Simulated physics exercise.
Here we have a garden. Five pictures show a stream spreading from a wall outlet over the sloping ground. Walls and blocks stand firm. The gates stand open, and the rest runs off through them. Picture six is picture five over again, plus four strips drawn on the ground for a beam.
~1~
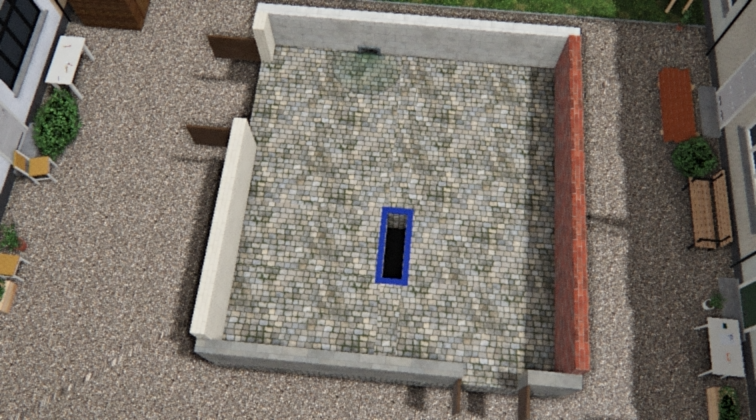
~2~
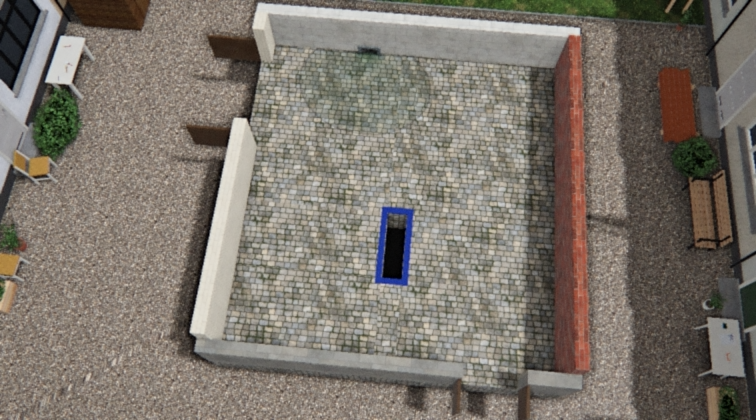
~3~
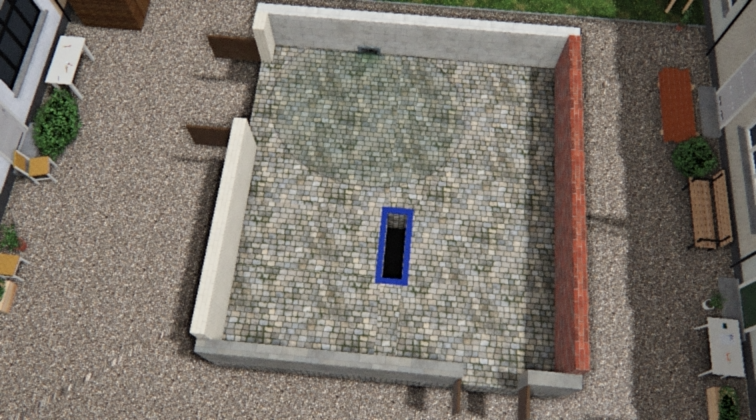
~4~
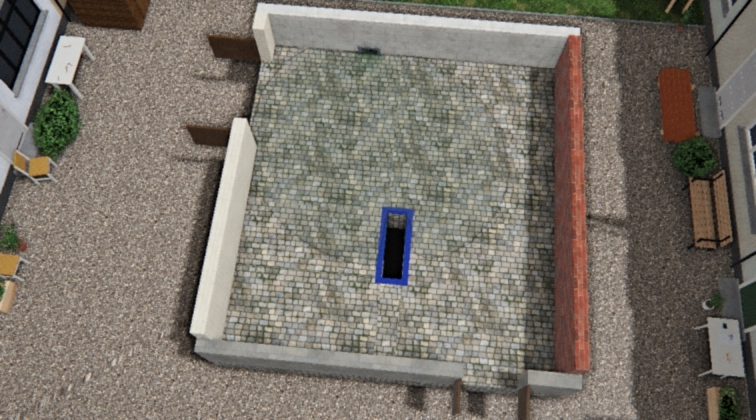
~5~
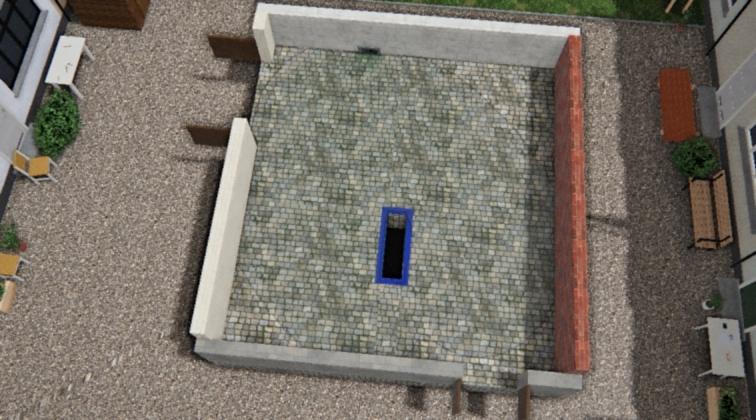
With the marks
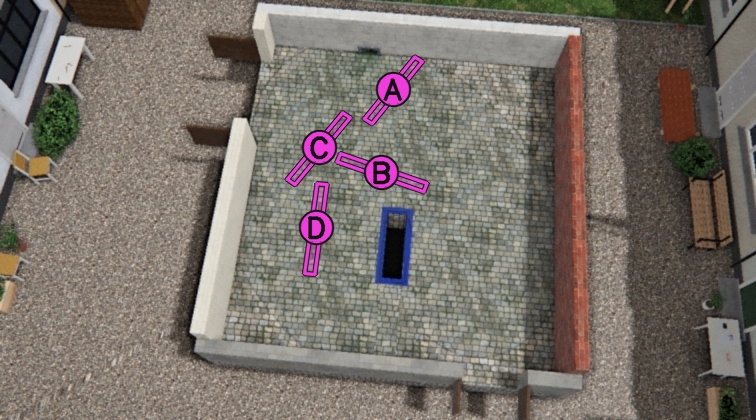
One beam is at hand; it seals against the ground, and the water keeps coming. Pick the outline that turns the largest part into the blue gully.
Go for D.
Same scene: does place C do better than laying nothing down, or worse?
Place C is worse.
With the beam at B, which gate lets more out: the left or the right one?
The right gate.
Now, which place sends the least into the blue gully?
Here it is place B.
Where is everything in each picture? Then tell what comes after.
The first picture shows outfall at (369, 50); blue gully at (395, 245); open gate at (488, 373); open gate at (265, 103); front seen at (377, 89), 3 % of the ground wet; blue gully still dry.
The second picture shows front seen at (366, 131), 11 % of the ground wet; blue gully still dry.
The third picture shows front seen at (417, 177), 25 % of the ground wet; blue gully still dry.
The fourth picture shows front seen at (373, 261), 46 % of the ground wet; blue gully taking water.
The fifth picture shows front seen at (516, 336), 76 % of the ground wet; blue gully taking water.
On the marked copy, A from (368, 121) to (418, 59); B from (338, 157) to (425, 187); C from (291, 181) to (346, 115); D from (309, 274) to (322, 184).
With A, about 14 % of the stream goes into the blue gully, about 85 % out by the gates.
With B, about 6 % of the stream goes into the blue gully, about 92 % out by the gates.
With C, about 17 % of the stream goes into the blue gully, about 81 % out by the gates.
With D, about 25 % of the stream goes into the blue gully, about 74 % out by the gates.
